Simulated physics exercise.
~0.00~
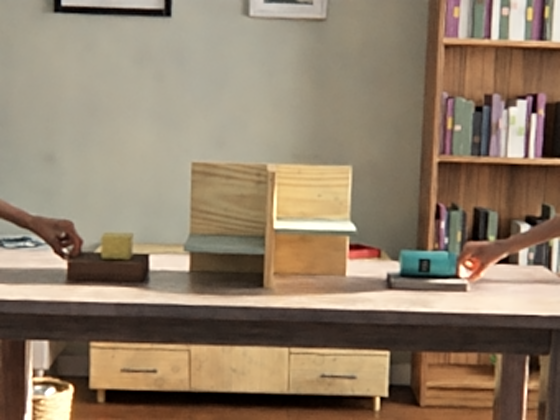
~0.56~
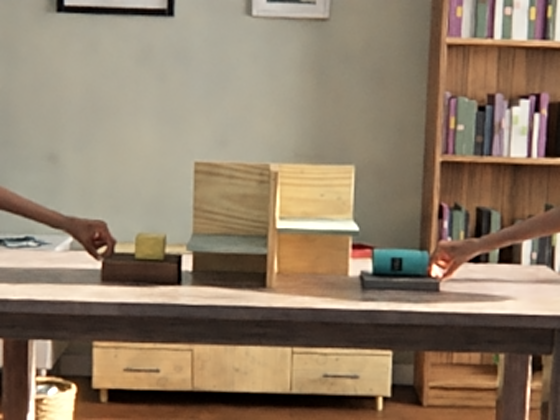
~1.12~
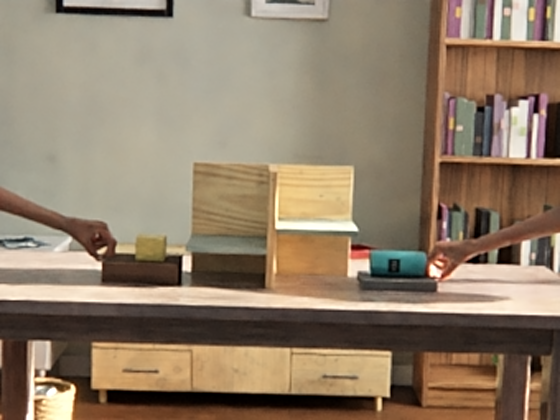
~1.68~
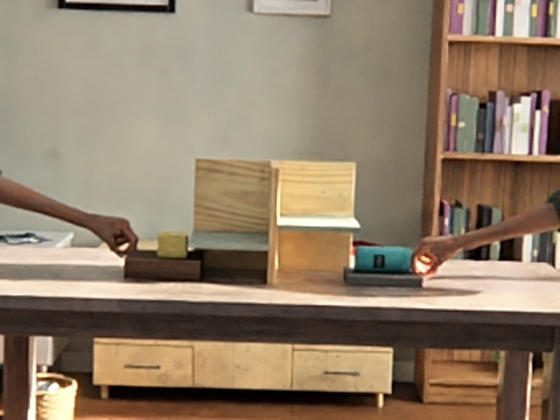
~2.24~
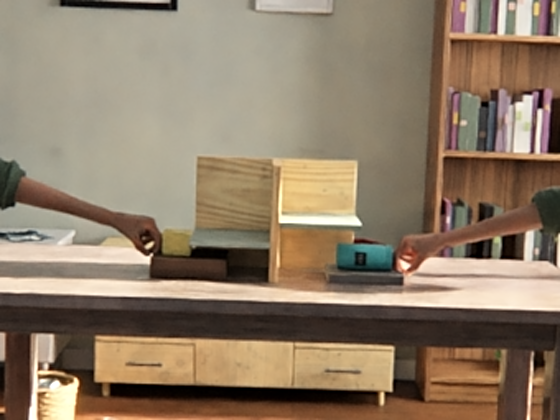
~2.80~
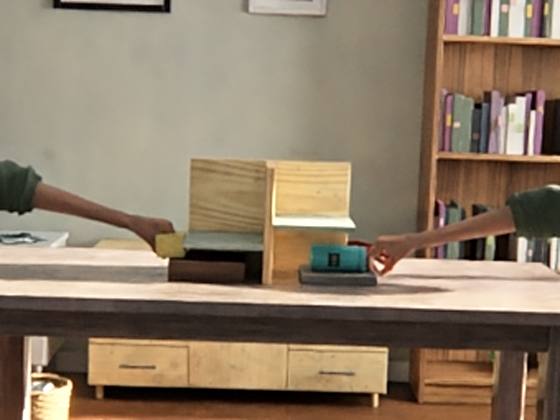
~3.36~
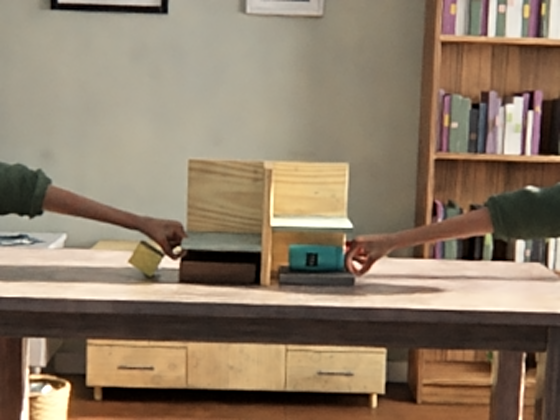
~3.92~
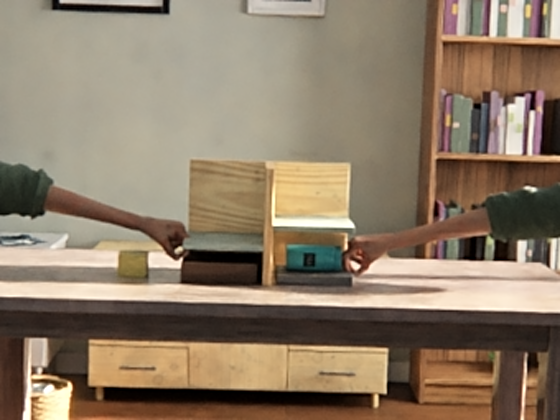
Two hands slide boards under a shelf, which knocks the yellow block off but clears the turquoise jar.
